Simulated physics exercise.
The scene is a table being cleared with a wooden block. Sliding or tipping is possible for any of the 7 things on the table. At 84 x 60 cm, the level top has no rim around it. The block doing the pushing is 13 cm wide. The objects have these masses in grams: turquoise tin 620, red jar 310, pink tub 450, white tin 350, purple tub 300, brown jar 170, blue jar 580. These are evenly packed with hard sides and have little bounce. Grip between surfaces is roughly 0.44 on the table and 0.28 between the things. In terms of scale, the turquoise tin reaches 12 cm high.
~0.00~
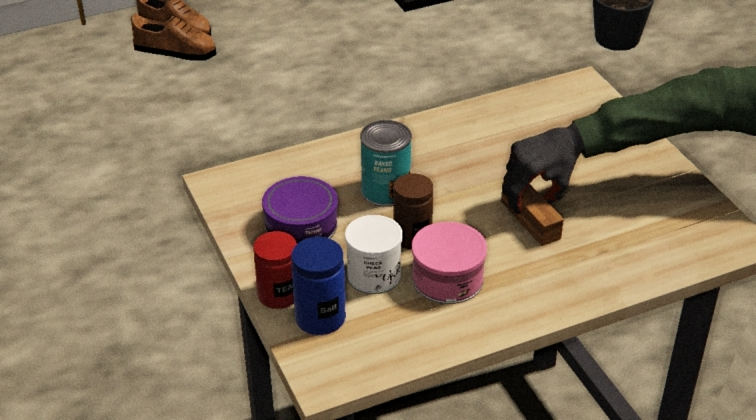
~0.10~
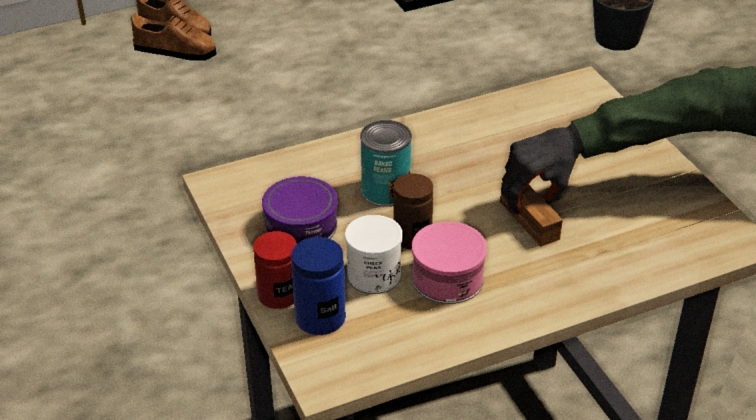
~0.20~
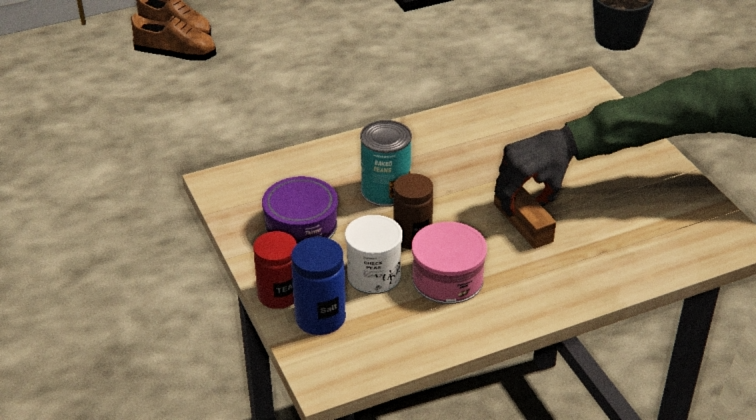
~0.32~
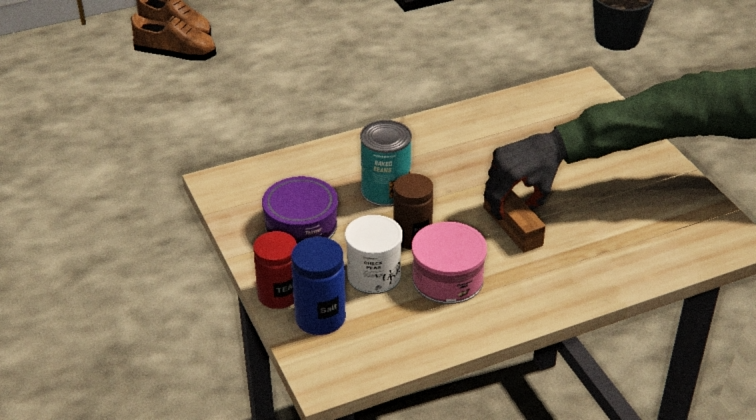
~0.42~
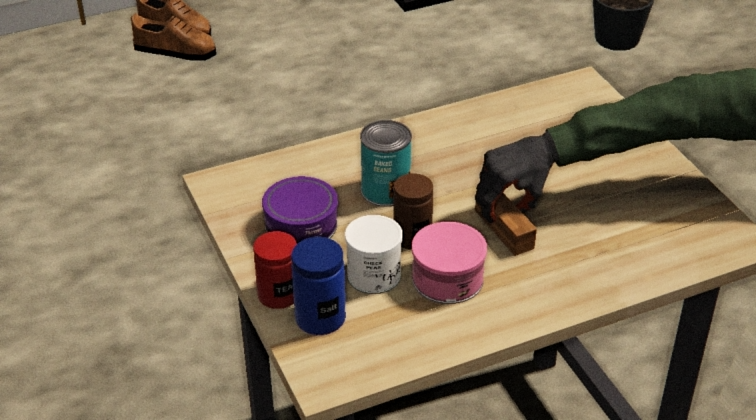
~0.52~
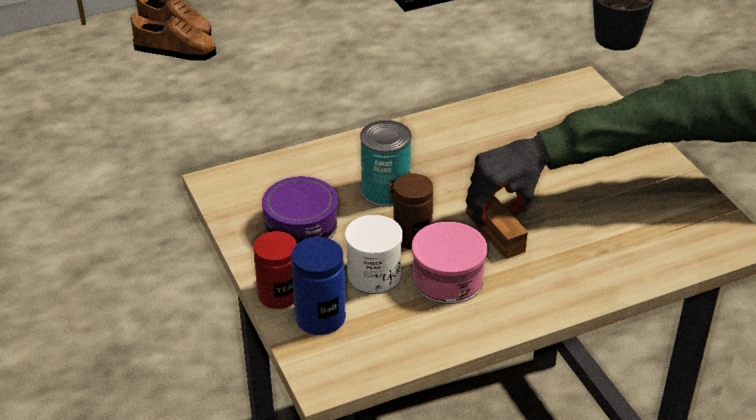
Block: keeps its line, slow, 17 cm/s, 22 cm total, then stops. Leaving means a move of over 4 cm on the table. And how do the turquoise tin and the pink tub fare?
At the end, turquoise tin: Stays near. Pink tub: Displaced.
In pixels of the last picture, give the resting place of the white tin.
It ends up at about (347, 258).
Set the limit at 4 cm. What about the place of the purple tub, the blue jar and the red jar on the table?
First, the purple tub stays in its position; second, the blue jar stays in its position; third, the red jar stays in its position.
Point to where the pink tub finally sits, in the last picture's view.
Rest point: Near (397, 292).
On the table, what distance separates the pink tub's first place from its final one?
Displacement: Approx. 10 cm.
By 1.02 s, block slid 15 cm; pink tub 4 cm from its spot near (428, 272).
By 1.22 s, block slid 19 cm; pink tub 7 cm from its spot near (411, 282); brown jar 4 cm from its spot; white tin 3 cm from its spot.
When it is over (1.8 s), not toppled but over 4 cm from the start, pink tub, white tin and brown jar; the other 4 within 4 cm of the start. End places, in pixels of the last picture, turquoise tin near (386, 163), pink tub near (397, 293).
